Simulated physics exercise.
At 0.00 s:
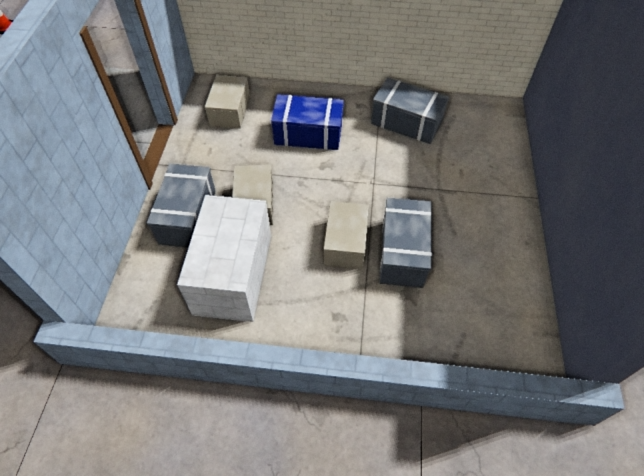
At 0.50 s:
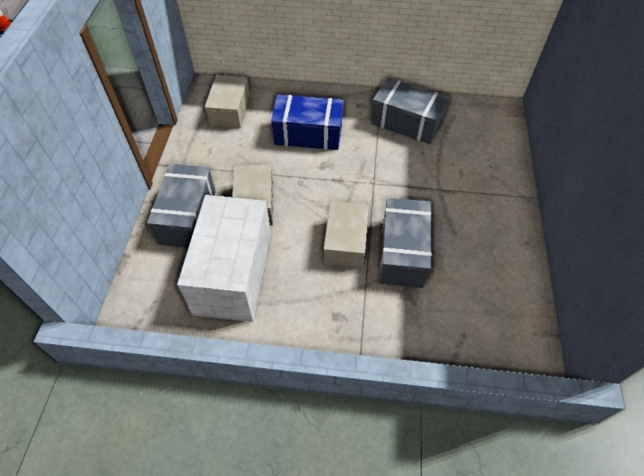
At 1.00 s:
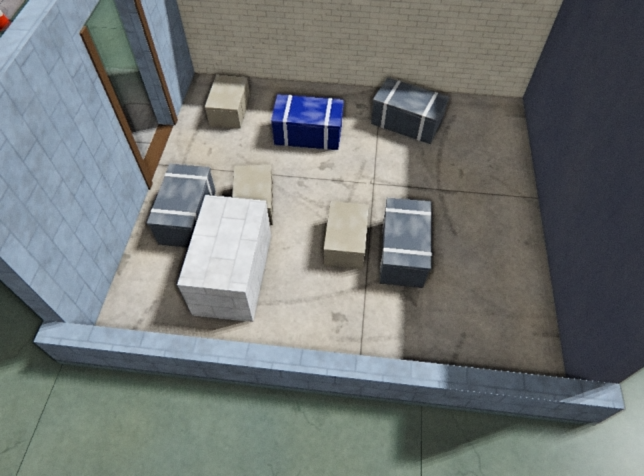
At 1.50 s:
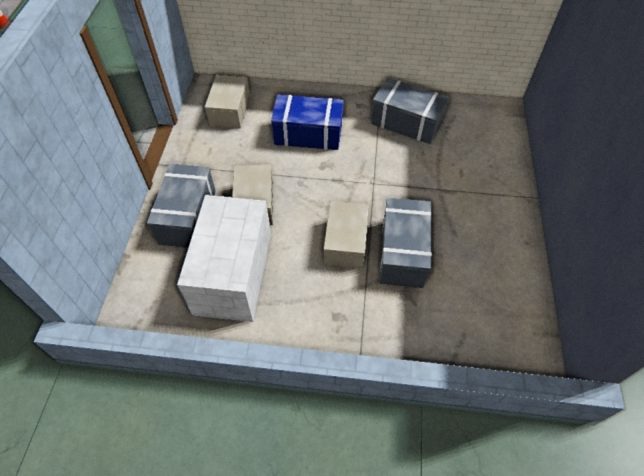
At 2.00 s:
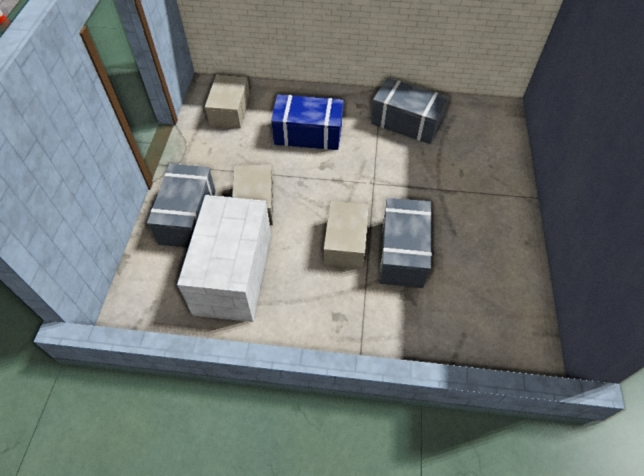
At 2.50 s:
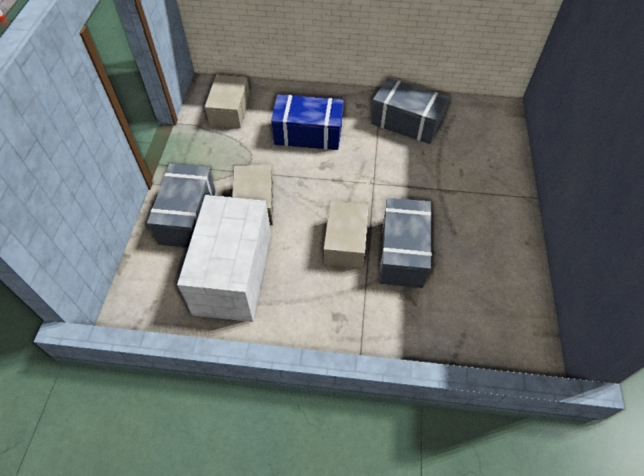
A large block of pale, tile-patterned material stands left of centre in a small walled shop, seen from high above the low front wall by a still camera. Around it on the concrete floor sit a blue trunk near the back wall, three grey strapped trunks and three beige boxes. Greenish water spreads over the ground outside, then creeps through the left doorway onto the floor, while everything inside stays put.
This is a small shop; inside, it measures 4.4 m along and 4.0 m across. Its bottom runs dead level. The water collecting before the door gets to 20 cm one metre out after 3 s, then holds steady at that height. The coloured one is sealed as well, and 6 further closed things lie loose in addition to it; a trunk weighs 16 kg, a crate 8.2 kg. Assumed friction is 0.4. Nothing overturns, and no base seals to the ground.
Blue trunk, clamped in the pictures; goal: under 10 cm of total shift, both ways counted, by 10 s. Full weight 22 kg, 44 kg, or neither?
44 kg.
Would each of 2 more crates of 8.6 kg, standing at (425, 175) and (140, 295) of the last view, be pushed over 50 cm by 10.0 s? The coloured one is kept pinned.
Those two come out over the line and inside the line, in that order.
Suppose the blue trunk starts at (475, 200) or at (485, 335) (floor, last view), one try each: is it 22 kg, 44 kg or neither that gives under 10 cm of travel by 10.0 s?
First try, only the heavier option works; second try, only the heavier option works.
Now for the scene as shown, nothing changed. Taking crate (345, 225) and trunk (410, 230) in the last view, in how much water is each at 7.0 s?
About 3 and 3 cm.
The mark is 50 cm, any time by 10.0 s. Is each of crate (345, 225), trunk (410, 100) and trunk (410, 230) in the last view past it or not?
Well, that's beyond half a metre, below half a metre, and beyond half a metre.
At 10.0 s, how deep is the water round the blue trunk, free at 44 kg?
Close to 5 cm deep.
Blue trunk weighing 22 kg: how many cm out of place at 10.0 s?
About 100 cm.
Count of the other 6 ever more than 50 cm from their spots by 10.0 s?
That comes to 4.
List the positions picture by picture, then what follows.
The first picture shows the blue trunk at (308, 110) rests on the ground; water covers 0.0 m2; 0 of 7 have shifted.
The second picture shows the blue trunk at (308, 110), on the bottom; water covers 0.0 m2; 0 of 7 have shifted.
The third picture shows the blue trunk at (308, 110) rests on the ground; 0.0 m2 under water; 0 of 7 have shifted.
The fourth picture shows the blue trunk at (308, 110), on the bottom; water covers 0.0 m2; 0 of 7 have shifted.
The fifth picture shows the blue trunk at (308, 110) rests on the ground; water covers 0.1 m2; 0 of 7 have shifted.
The sixth picture shows the blue trunk at (308, 110), on the bottom; water covers 0.8 m2; 0 of 7 have shifted.
After 3.5 s the blue trunk would be 0 cm from its start with 22 kg and 0 cm from its start with 44 kg; 3 cm of water round it then.
After 4.5 s the blue trunk would be 26 cm from its start with 22 kg and 0 cm from its start with 44 kg; 5 cm of water round it then.
After 7.0 s the blue trunk would be 42 cm from its start with 22 kg and 0 cm from its start with 44 kg; 5 cm of water round it then.
After 10.0 s the blue trunk would be 104 cm from its start with 22 kg and 0 cm from its start with 44 kg; 5 cm of water round it then.
